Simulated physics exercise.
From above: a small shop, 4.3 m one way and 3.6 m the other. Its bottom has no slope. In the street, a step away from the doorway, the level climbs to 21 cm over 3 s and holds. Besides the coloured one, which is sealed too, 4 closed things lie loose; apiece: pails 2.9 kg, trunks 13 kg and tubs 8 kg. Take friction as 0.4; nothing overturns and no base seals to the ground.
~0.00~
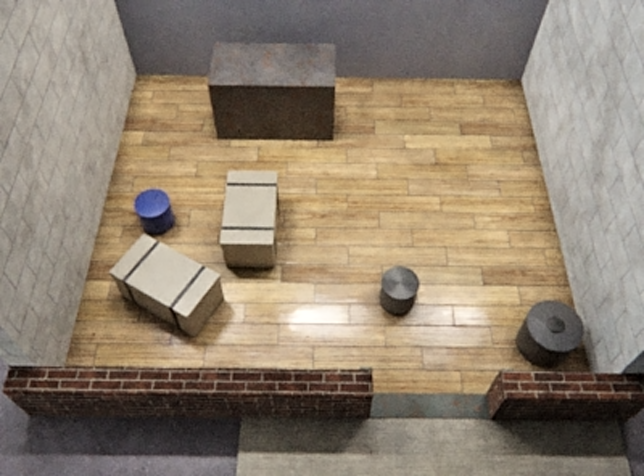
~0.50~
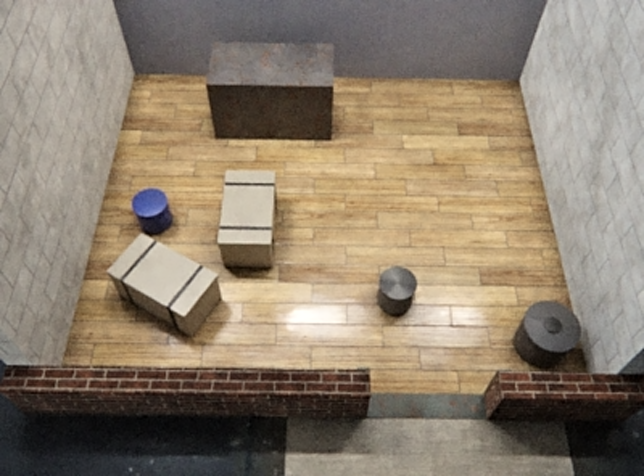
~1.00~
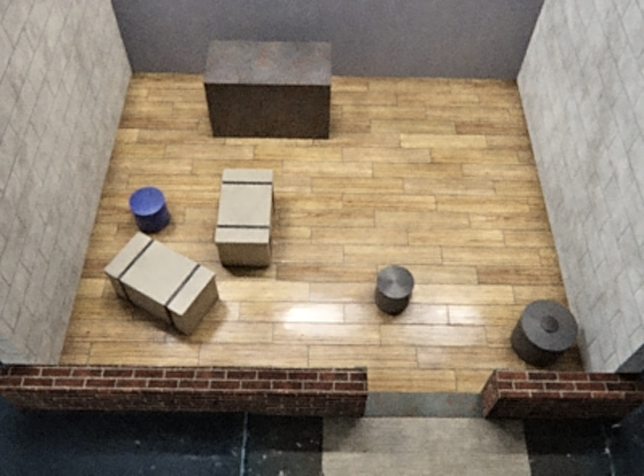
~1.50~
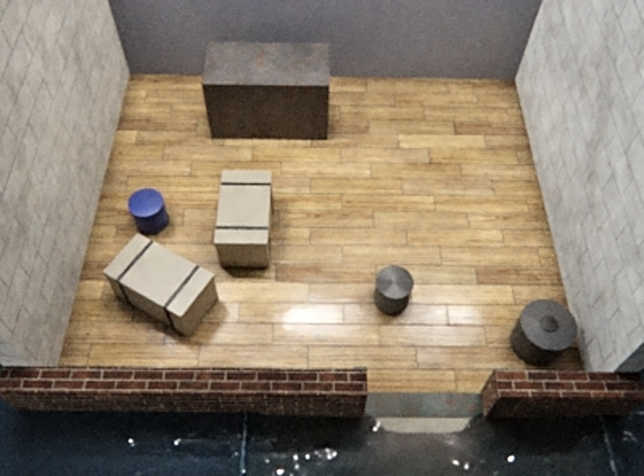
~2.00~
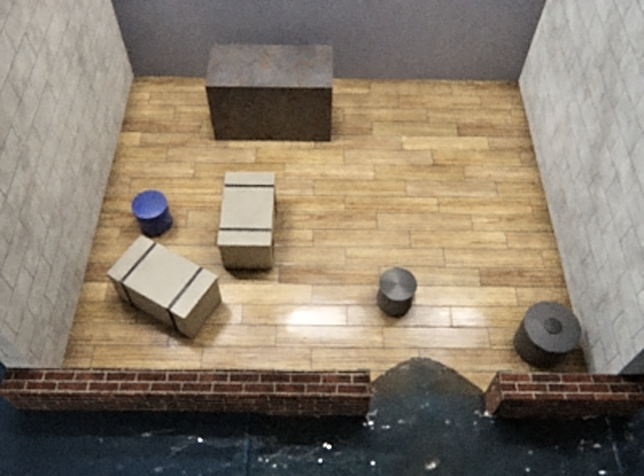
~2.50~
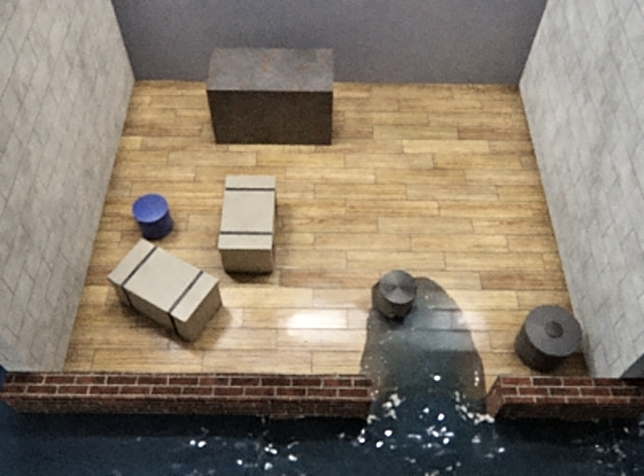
Dark water spreads along the street outside a small shop, seen from above, with a plank floor, pale side walls and a low brick front wall broken by a doorway. Two tan trunks and a blue tub lie at left, a dark block stands behind, and two grey tubs sit at right. The water covers the pavement, then pushes through the doorway around the nearer grey tub, while the objects stay put and the view shifts very slightly.
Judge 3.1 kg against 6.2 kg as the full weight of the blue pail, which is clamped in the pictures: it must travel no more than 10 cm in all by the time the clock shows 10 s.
For it, only the larger load is enough.
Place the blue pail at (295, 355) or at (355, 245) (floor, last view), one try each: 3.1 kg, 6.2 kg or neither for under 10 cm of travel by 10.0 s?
In that order: The smaller is enough; neither is enough.
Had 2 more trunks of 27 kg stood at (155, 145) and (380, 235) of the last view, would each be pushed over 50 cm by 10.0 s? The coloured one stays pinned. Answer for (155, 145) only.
Answer: Less.
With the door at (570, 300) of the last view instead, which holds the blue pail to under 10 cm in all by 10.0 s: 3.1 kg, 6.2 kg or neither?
Then neither weight holds it.
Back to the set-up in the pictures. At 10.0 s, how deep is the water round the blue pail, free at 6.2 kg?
About 6 cm.
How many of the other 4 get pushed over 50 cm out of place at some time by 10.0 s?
That makes 2.
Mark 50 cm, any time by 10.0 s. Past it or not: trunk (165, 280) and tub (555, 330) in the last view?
In turn: Under, less.
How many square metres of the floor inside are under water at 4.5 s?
Some 8.5 m2.
After 3.5 s the blue pail would be 0 cm from its start with 3.1 kg and 0 cm from its start with 6.2 kg; 0 cm of water round it then.
After 4.5 s the blue pail would be 0 cm from its start with 3.1 kg and 0 cm from its start with 6.2 kg; 0 cm of water round it then.
After 7.0 s the blue pail would be 0 cm from its start with 3.1 kg and 0 cm from its start with 6.2 kg; 2 cm of water round it then.
After 10.0 s the blue pail would be 36 cm from its start with 3.1 kg and 3 cm from its start with 6.2 kg; 6 cm of water round it then.
